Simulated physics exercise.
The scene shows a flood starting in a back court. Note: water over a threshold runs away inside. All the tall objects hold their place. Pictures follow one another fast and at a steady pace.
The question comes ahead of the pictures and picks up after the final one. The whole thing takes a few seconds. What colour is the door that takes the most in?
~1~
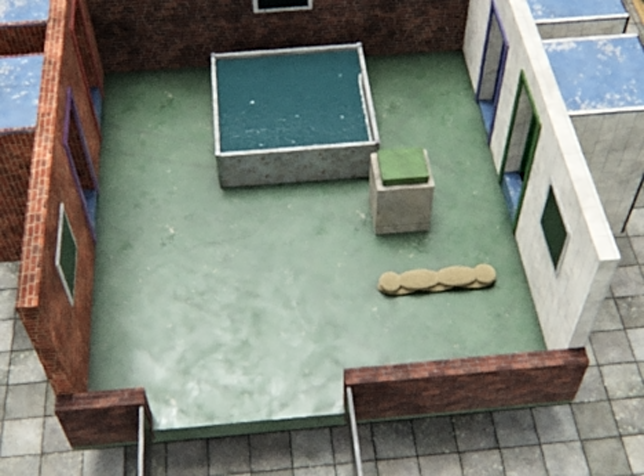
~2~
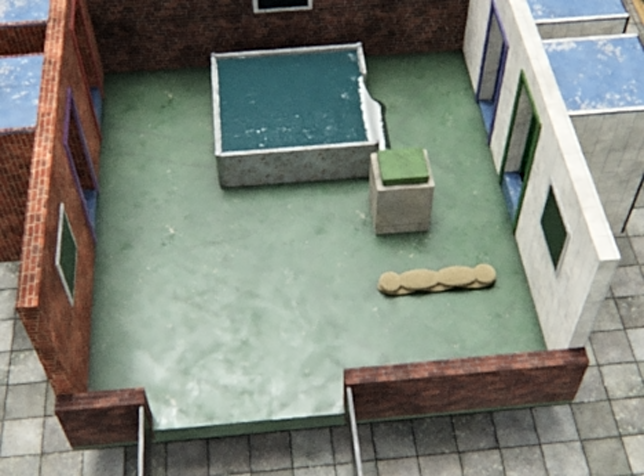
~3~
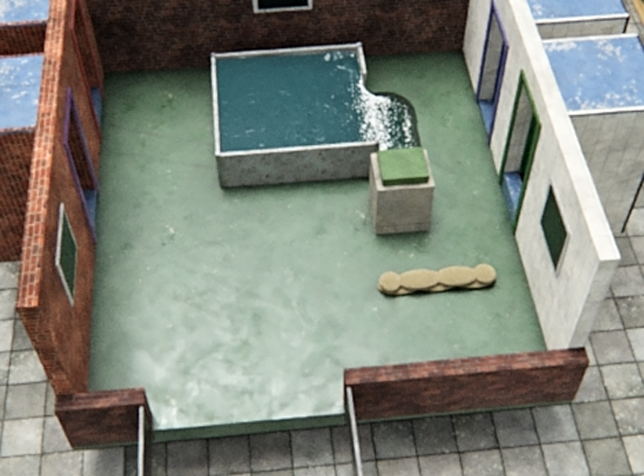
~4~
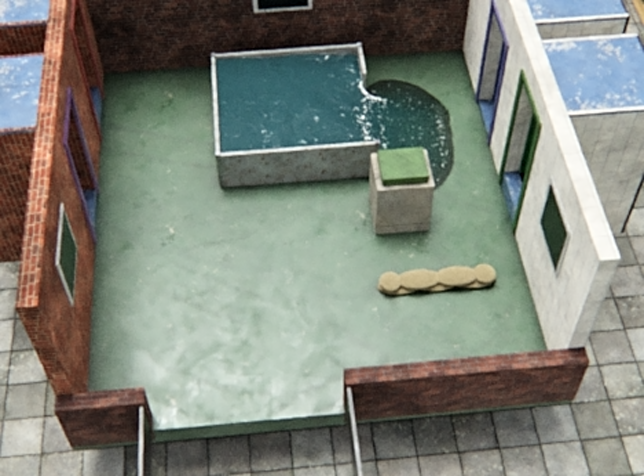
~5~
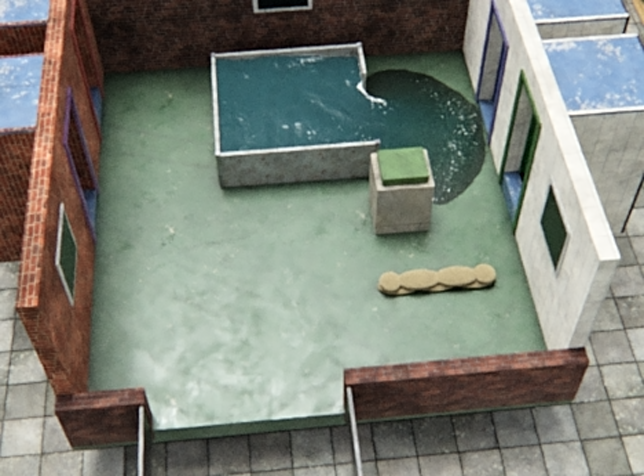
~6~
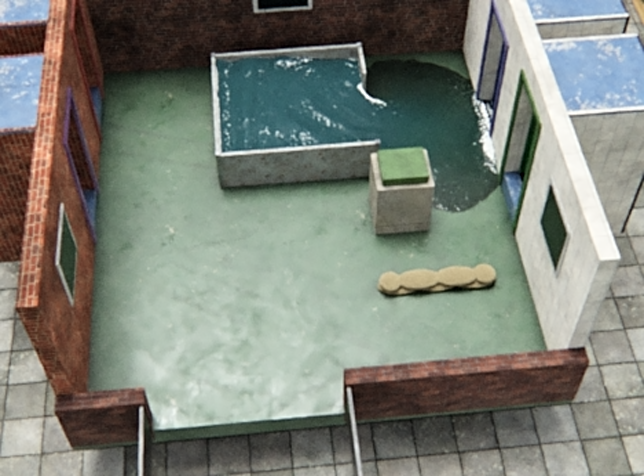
It is blue.
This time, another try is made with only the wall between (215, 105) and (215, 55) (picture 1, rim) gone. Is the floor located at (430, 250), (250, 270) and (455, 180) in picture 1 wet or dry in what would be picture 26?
In sequence the three spots come out still bare, then wetted, then still bare.
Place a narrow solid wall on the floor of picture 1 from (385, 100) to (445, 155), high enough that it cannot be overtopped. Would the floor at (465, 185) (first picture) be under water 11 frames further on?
There: Flooded.
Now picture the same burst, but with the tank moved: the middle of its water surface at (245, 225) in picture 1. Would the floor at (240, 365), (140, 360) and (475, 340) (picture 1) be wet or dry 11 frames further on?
Point by point, the spots are not hit, not hit and hit.
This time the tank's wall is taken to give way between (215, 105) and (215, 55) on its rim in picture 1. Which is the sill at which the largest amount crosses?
The red one.
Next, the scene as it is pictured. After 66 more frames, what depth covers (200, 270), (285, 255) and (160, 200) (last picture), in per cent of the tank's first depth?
Roughly 12 per cent, 6 per cent and 10 per cent.
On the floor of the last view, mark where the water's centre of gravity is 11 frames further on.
The water's centre sits above (370, 145).
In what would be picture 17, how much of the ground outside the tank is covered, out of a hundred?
About 25 per cent.
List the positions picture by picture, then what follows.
In the first frame, the tank at (292, 101) is whole and still.
In the second frame, water pours out at (368, 127) and has run to (374, 102).
In the third frame, water pours out at (368, 129) and has run to a hidden place.
In the fourth frame, water pours out at (368, 130) and has run to (416, 90).
In the fifth frame, water pours out at (368, 130) and has run to (473, 110).
In the sixth frame, the front is at (499, 178), out from the gap at (368, 130).
A moment on, water covers 20 % of the floor; purple door not reached, green door wet at the sill, nothing in, blue door a lot in, red door not reached.
Next, water covers 25 % of the floor; purple door not reached, green door a trickle in, blue door a lot in, red door not reached.
Then, water covers 40 % of the floor; purple door not reached, green door a trickle in, blue door a lot in, red door not reached.
Later, water covers 85 % of the floor; purple door not reached, green door a trickle in, blue door a lot in, red door wet at the sill, nothing in.
In the end, water covers 95 % of the floor; purple door wet at the sill, nothing in, green door a trickle in, blue door a lot in, red door wet at the sill, nothing in; the blue door has let in the most.
